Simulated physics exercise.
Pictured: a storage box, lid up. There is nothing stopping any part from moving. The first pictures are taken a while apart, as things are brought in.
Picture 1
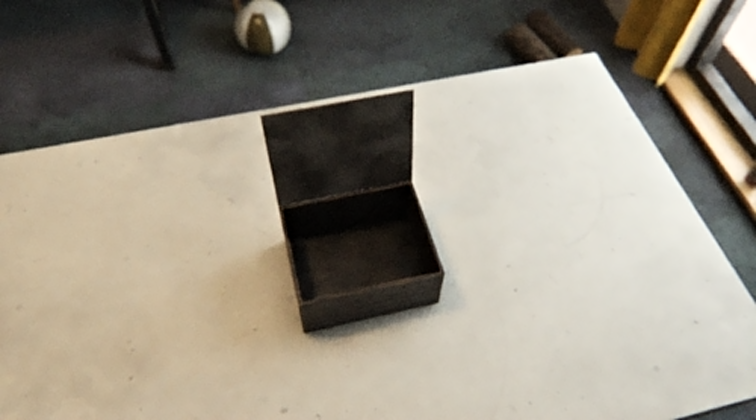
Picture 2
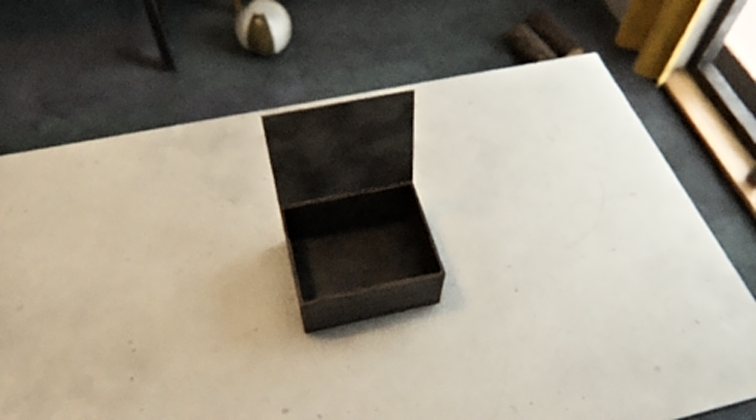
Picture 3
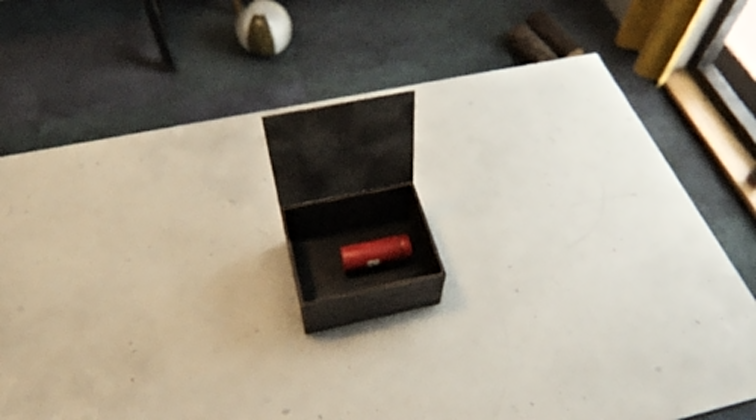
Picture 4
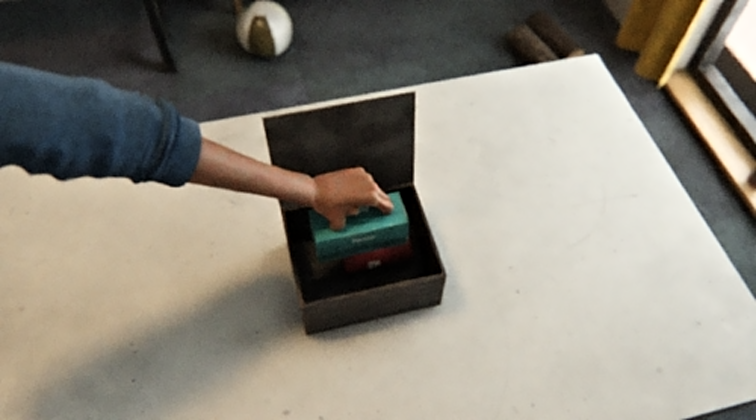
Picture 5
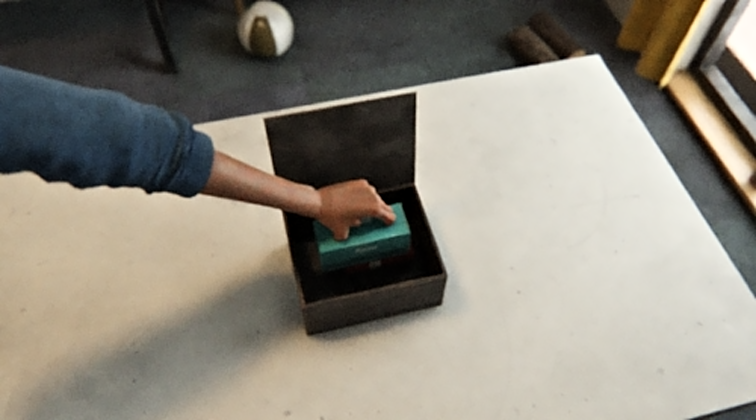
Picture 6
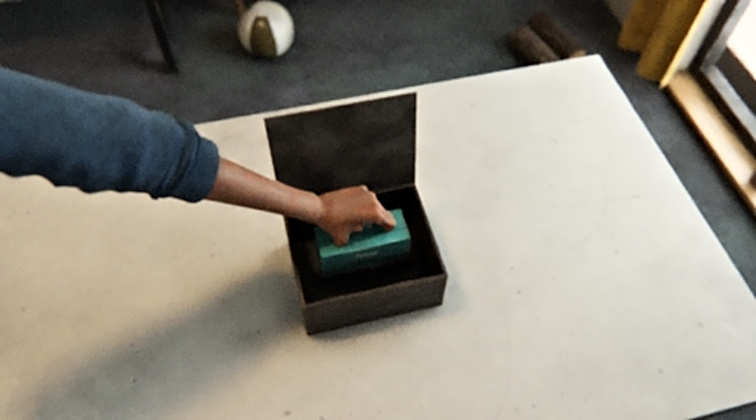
An open dark box with its lid raised sits near the middle of a pale tabletop, seen from above at an angle by a still camera. A ball lies on the dark floor behind, with yellow fabric at upper right, and a red cylinder appears inside the initially empty box. A blue-sleeved arm reaches from the left and lowers a turquoise carton into the box, covering the red object from view, its hand still gripping the carton.
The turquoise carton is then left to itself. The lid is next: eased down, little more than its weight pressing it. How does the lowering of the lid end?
The lid comes to rest closed on the rim.
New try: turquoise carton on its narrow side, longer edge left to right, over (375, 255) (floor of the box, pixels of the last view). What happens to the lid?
It seals the box.
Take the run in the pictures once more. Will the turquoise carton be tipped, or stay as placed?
It tips.
Then, 0.50 s past the last view, turquoise carton on its side near (370, 282).
Then, 1.40 s past the last view, lid 72° above the rim; turquoise carton on its side near (370, 284); red shaker displaced a little.
Then, 1.80 s past the last view, lid 45° above the rim; turquoise carton on its side near (370, 284); red shaker displaced a little.
Then, 2.20 s past the last view, lid 12° above the rim; turquoise carton on its side near (370, 284); red shaker displaced a little.
Finally, lid shut; down or leaning hard in the box, turquoise carton; red shaker still in place. Final places as the last picture's camera would see them, turquoise carton near (370, 284).
